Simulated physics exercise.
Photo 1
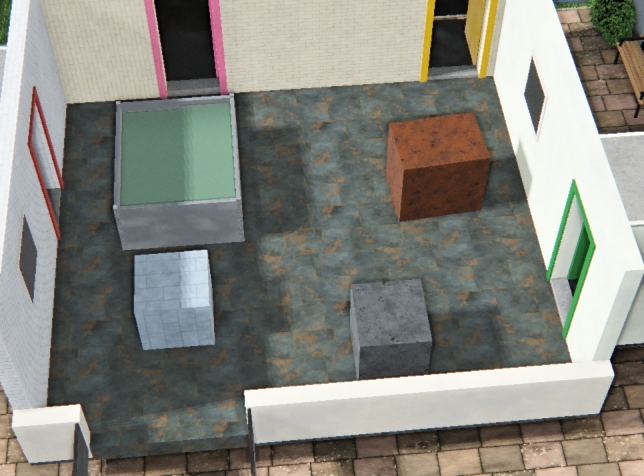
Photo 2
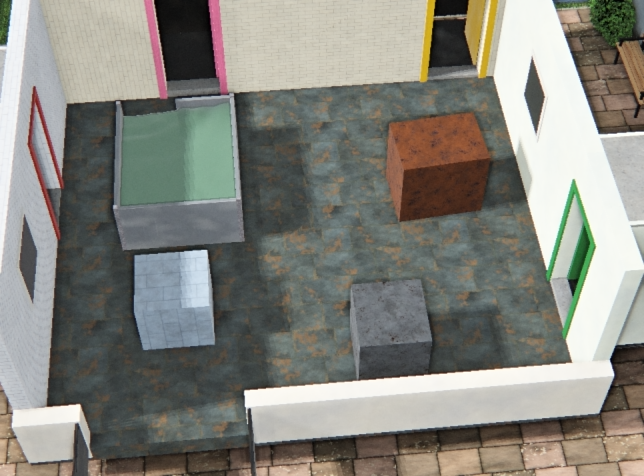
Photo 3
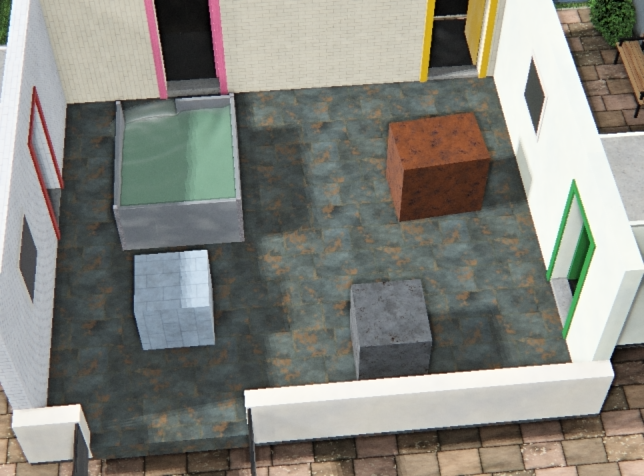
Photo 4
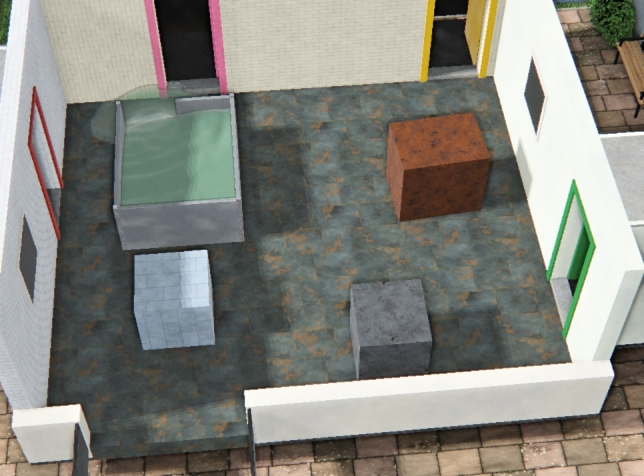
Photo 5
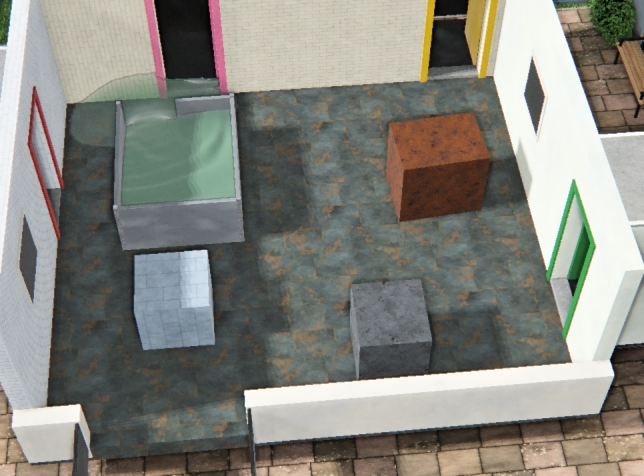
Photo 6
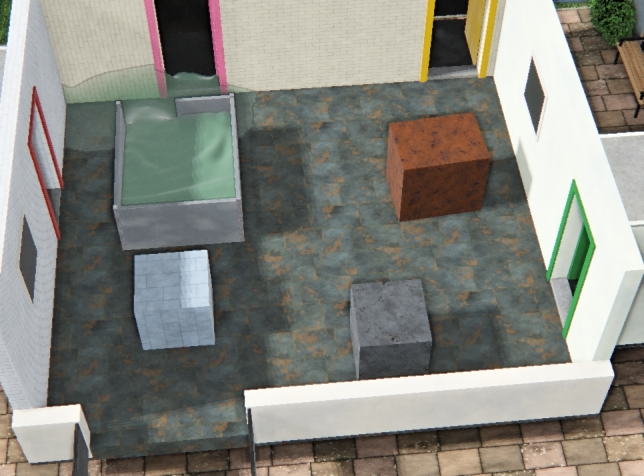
At the start, a grey tank of green water stands whole and still in a walled courtyard with three blocks. A gap opens in its far side, and water pours out toward the back wall. It spreads over the floor behind the tank and out to the left, while ripples cross the water inside.
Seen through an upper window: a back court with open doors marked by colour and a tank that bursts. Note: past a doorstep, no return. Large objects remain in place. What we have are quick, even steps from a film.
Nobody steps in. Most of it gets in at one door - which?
The pink door takes the most.
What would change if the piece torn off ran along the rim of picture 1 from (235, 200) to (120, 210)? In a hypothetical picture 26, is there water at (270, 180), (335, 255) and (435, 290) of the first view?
One by one: Bare, waterlogged, waterlogged.
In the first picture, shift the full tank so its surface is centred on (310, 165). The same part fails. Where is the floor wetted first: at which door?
That is the pink-painted one.
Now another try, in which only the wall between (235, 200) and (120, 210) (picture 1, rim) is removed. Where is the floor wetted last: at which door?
My pick is the door marked yellow.
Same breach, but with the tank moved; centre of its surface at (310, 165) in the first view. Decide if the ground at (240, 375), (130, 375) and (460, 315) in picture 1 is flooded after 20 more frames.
Result, in order: Unaffected; unaffected; unaffected.
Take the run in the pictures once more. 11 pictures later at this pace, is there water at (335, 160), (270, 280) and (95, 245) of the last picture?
Taking them one at a time, they come out soaked, high and dry, soaked.
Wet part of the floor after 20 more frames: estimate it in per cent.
That comes to about 50 per cent.
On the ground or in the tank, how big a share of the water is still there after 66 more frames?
Some 64 per cent.
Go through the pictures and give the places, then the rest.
The first frame shows the tank at (177, 153) is whole and still.
In the second frame, the front is at a hidden place, out from the gap on the tank's far side.
In the third frame, water pours out on the tank's far side and has run to a hidden place.
In the fourth frame, the front is at (201, 95), out from the gap on the tank's far side.
In the fifth frame, water pours out on the tank's far side and has run to (78, 103).
In the sixth frame, the front is at (254, 92), out from the gap on the tank's far side.
A moment on, water covers 15 % of the floor; pink door a lot in, yellow door not reached, green door not reached, red door not reached.
Next, water covers 30 % of the floor; pink door a lot in, yellow door wet at the sill, nothing in, green door not reached, red door wet at the sill, nothing in.
Then, water covers 50 % of the floor; pink door a lot in, yellow door wet at the sill, nothing in, green door not reached, red door a trickle in.
Later, water covers 70 % of the floor; pink door a lot in, yellow door a trickle in, green door wet at the sill, nothing in, red door some in.
In the end, water covers 85 % of the floor; pink door a lot in, yellow door some in, green door wet at the sill, nothing in, red door some in; the pink door has let in the most.
